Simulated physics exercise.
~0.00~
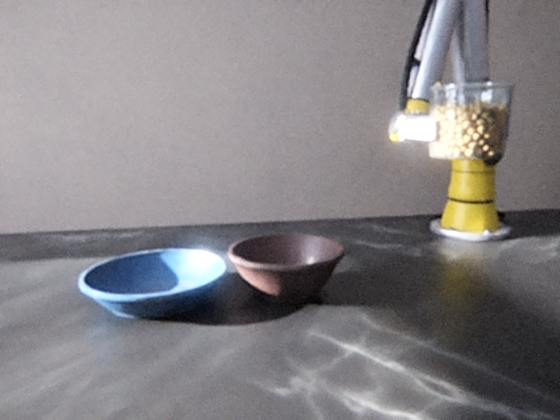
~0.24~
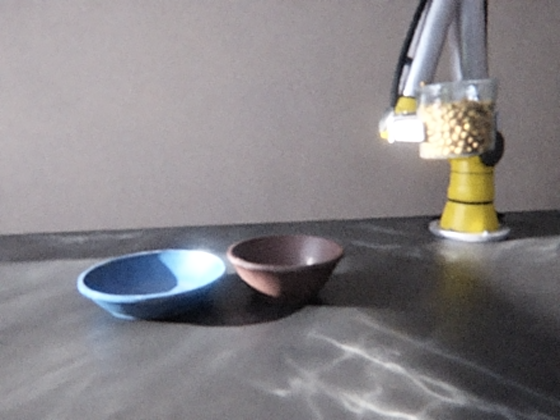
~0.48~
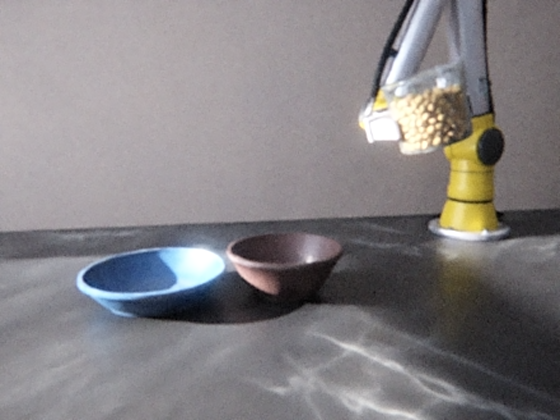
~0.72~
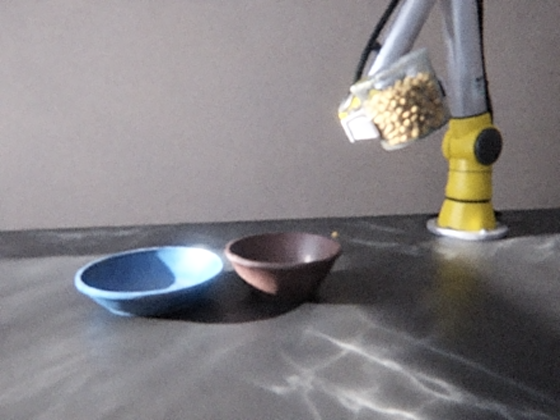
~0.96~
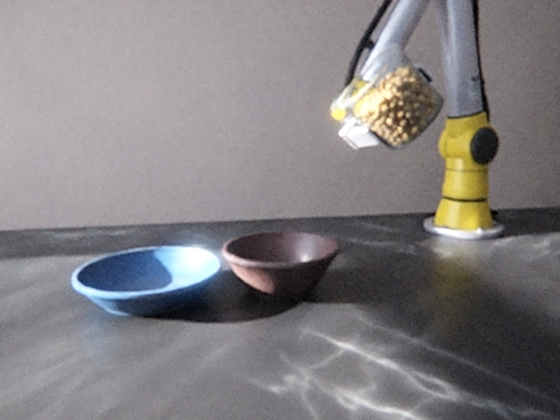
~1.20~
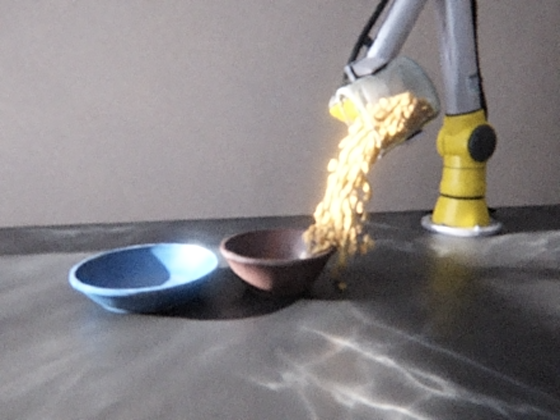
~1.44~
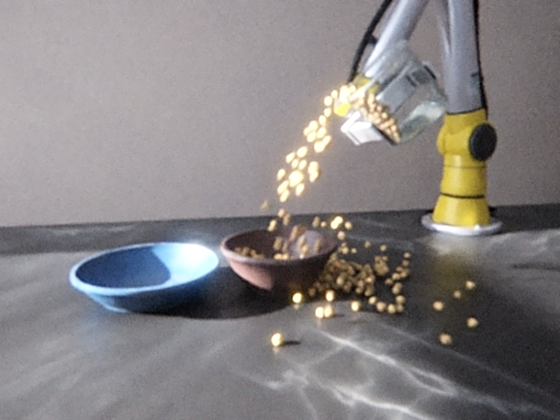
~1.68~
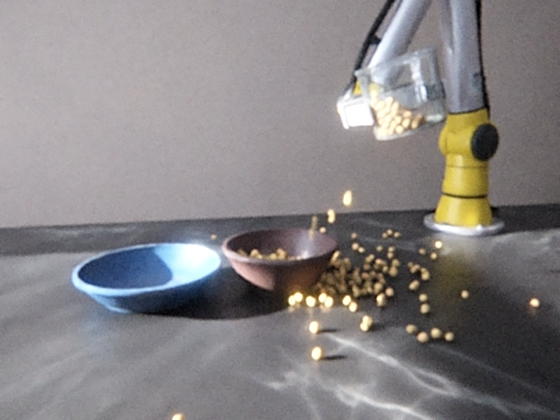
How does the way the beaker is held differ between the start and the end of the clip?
At the start the beaker is held upright, while at the end it is leaning over to one side.
